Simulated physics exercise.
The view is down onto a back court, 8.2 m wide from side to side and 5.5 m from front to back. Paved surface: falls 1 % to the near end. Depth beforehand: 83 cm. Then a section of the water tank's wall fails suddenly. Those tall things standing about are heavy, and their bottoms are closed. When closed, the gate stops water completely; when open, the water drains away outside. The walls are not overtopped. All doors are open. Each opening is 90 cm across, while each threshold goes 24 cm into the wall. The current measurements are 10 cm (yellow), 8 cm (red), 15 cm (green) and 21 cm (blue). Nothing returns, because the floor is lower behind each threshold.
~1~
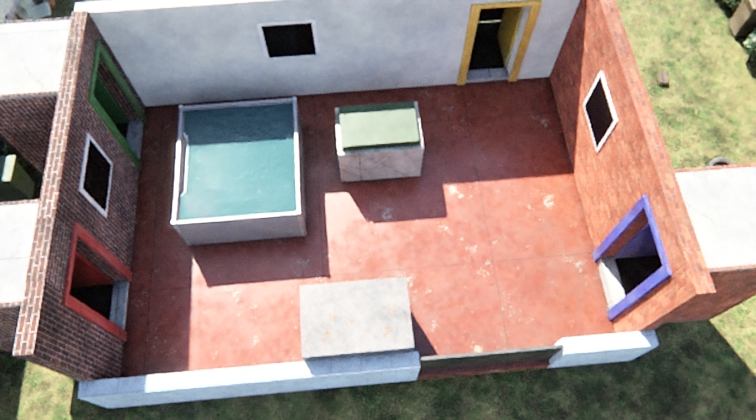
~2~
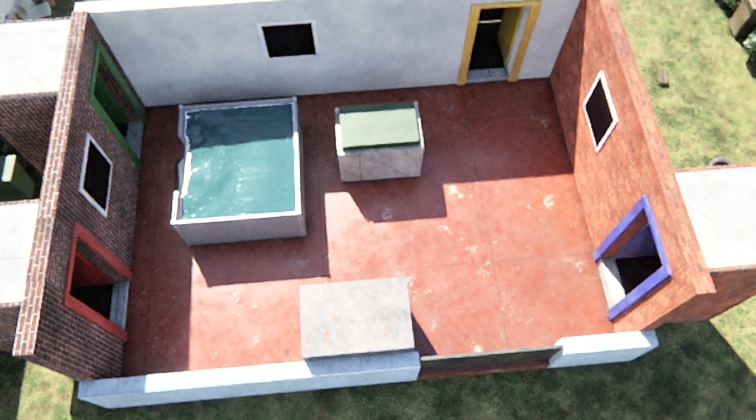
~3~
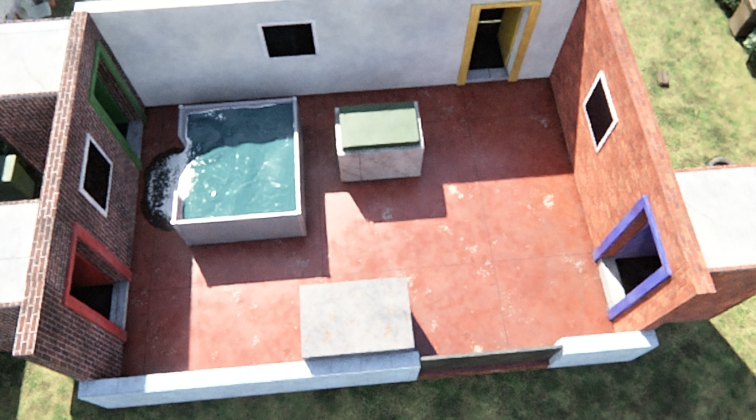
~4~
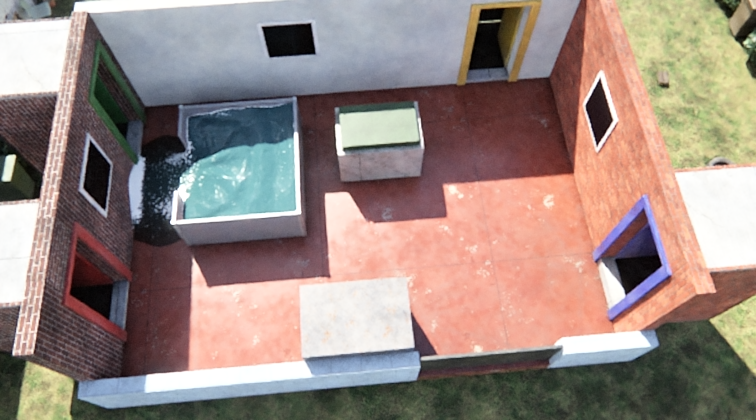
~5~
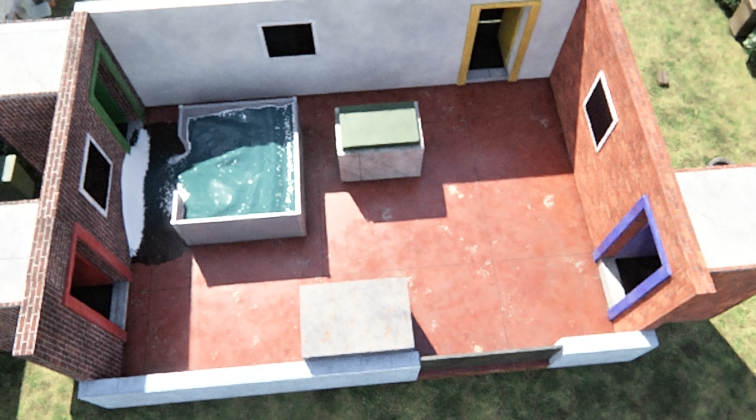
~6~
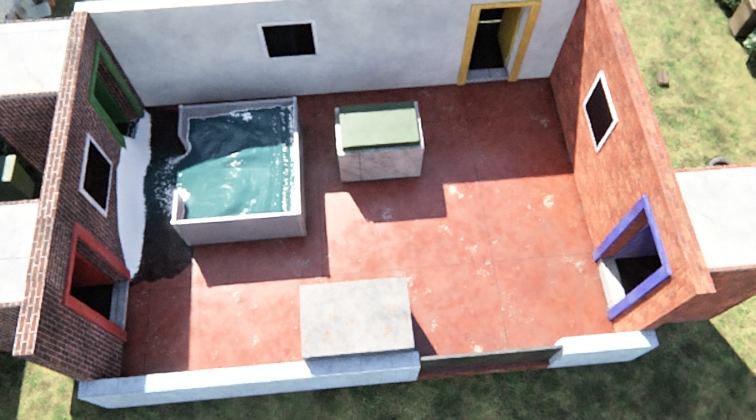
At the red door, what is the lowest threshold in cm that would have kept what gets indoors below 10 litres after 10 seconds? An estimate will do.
Somewhere near 12 cm.
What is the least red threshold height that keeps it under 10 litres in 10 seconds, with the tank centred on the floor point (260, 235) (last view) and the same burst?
That setup calls for roughly 35 cm.
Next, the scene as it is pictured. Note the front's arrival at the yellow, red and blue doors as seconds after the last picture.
Times: Yellow 2.6 seconds, red 0.1 seconds, blue 5.0 seconds.
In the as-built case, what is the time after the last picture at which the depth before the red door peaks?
Near 6.5 seconds.
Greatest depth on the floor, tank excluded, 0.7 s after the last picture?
62 cm.
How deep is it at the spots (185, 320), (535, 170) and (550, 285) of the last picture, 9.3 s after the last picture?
In that order: 8, 8 and 11 cm.
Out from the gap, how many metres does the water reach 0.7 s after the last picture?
Around 3.8 m from the gap.
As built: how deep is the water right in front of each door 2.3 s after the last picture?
Door by door in centimetres - yellow 0, red 9, green 28, blue 0.
Then, 0.7 s after the last picture water covers 20 % of the floor, deepest (62 cm) near (148, 189); 12 cm at the red door, 0 litres in over its 8 cm threshold.
Then, 2.3 s after the last picture water covers 40 % of the floor, deepest (44 cm) near (299, 372); 9 cm at the red door, 6 litres in over its 8 cm threshold.
Then, 9.3 s after the last picture water covers 100 % of the floor, deepest (18 cm) near (610, 333); 11 cm at the red door, 47 litres in over its 8 cm threshold.
At the red door as built, the water peaked near 15 cm, 6.3 s after the last picture.
With a threshold of 11 cm, 15 litres would have come in within the 10 s; with 13 cm, 6 litres. So under 10 litres takes about 12 cm.
